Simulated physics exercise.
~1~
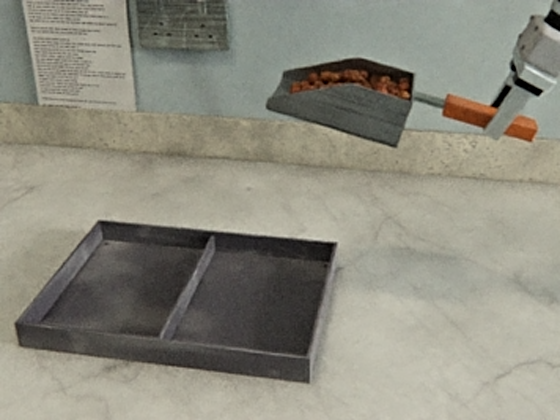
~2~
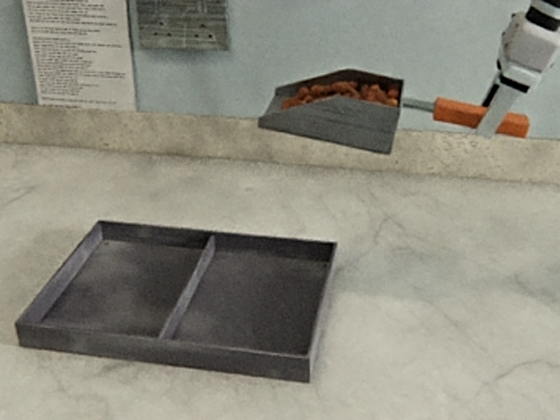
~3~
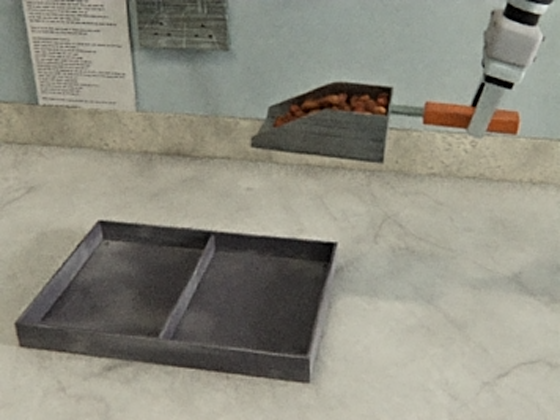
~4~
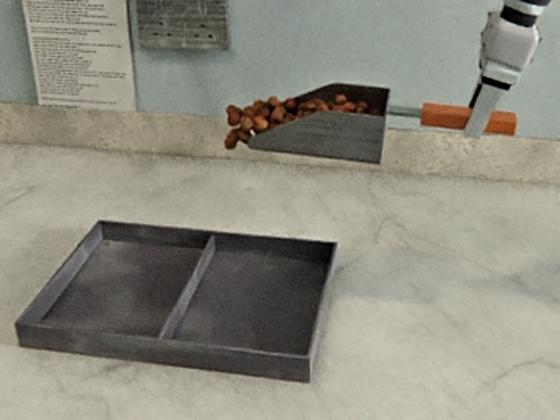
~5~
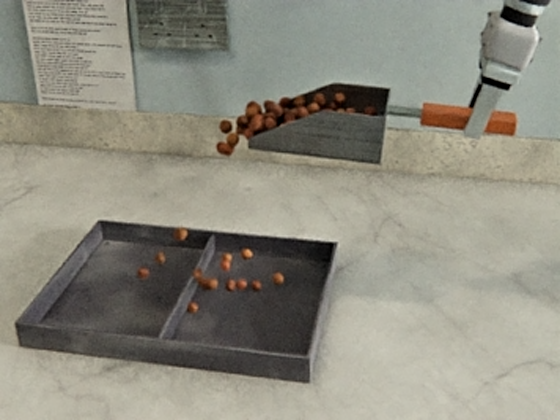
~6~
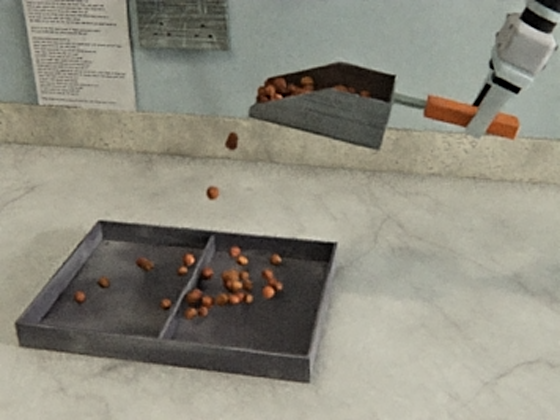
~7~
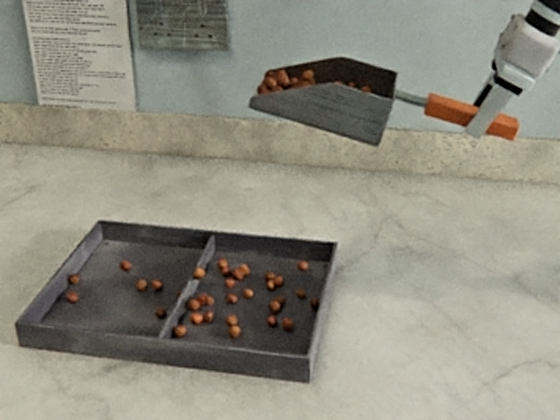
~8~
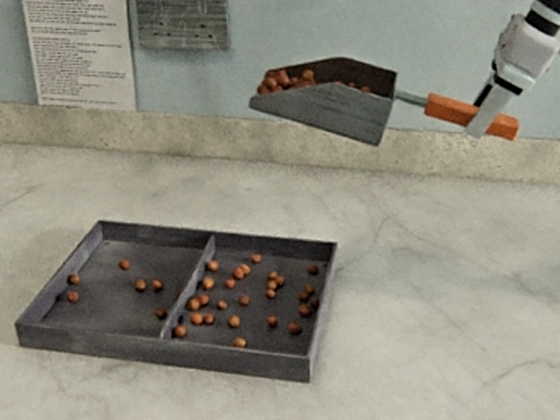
On a pale marble countertop, a robot gripper tips a scoop, spilling some hazelnuts into a divided tray, and keeps the rest.
